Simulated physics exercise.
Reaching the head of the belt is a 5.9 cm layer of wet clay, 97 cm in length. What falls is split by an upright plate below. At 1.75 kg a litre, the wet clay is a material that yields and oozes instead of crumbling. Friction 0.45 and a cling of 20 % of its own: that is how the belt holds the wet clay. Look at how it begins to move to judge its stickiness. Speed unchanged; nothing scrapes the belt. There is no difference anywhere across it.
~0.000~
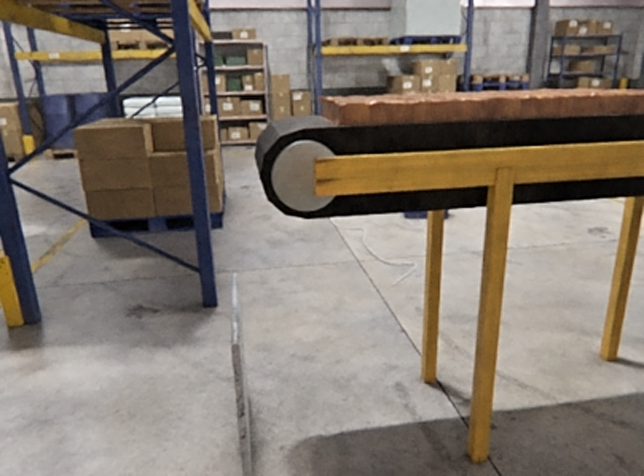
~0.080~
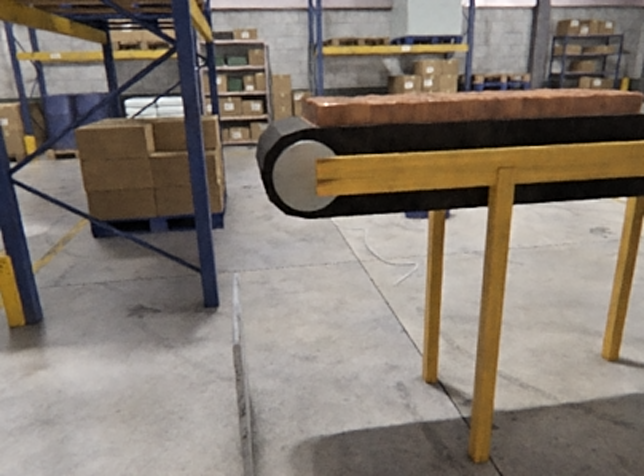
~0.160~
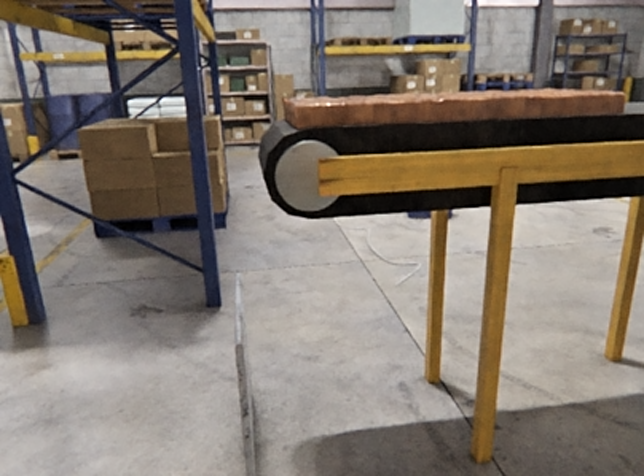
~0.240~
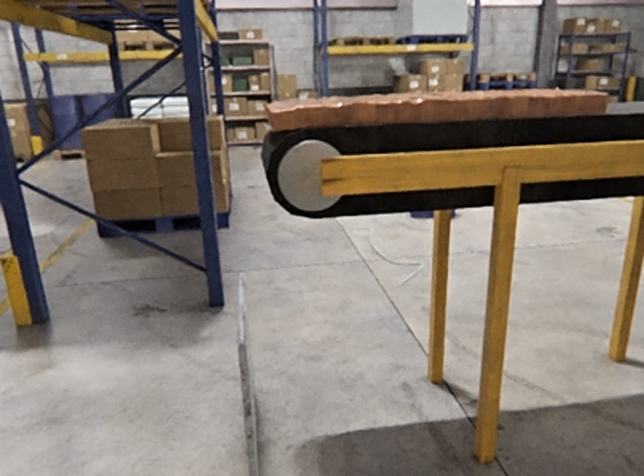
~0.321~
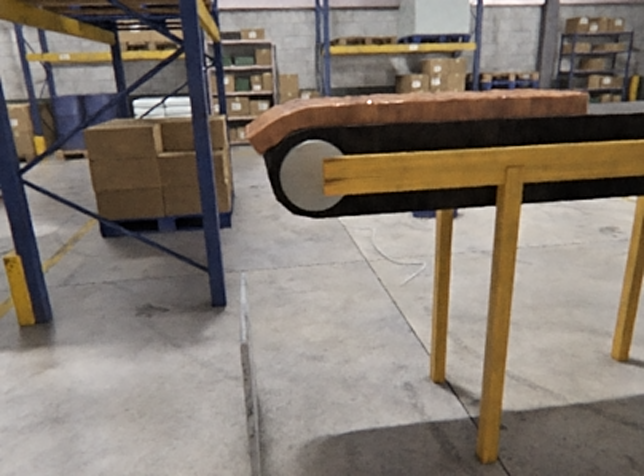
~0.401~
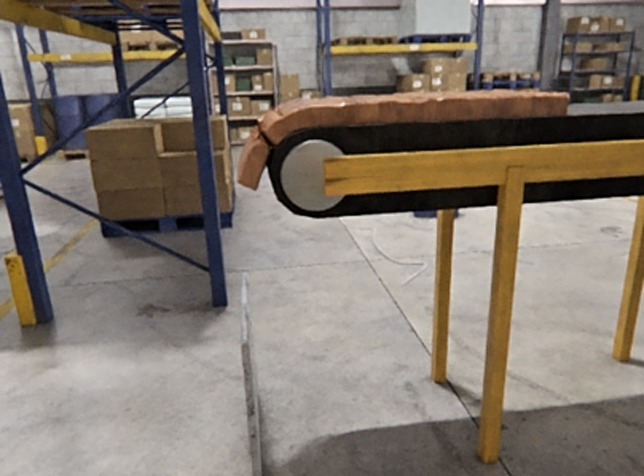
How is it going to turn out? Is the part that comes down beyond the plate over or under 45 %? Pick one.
I would pick over.
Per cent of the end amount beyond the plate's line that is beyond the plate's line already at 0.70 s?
I'd say near 20 per cent.
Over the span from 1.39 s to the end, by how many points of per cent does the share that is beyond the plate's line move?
Change until the end comes to some 18 %.
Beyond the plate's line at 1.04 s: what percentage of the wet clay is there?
40 %.
After 0.70 s, 19 % is beyond the plate's line.
After 1.04 s, 40 % is beyond the plate's line.
After 1.39 s, 59 % is beyond the plate's line.
After 1.74 s, 78 % is beyond the plate's line.
After 2.98 s, at the end, 78 % is beyond the plate's line.
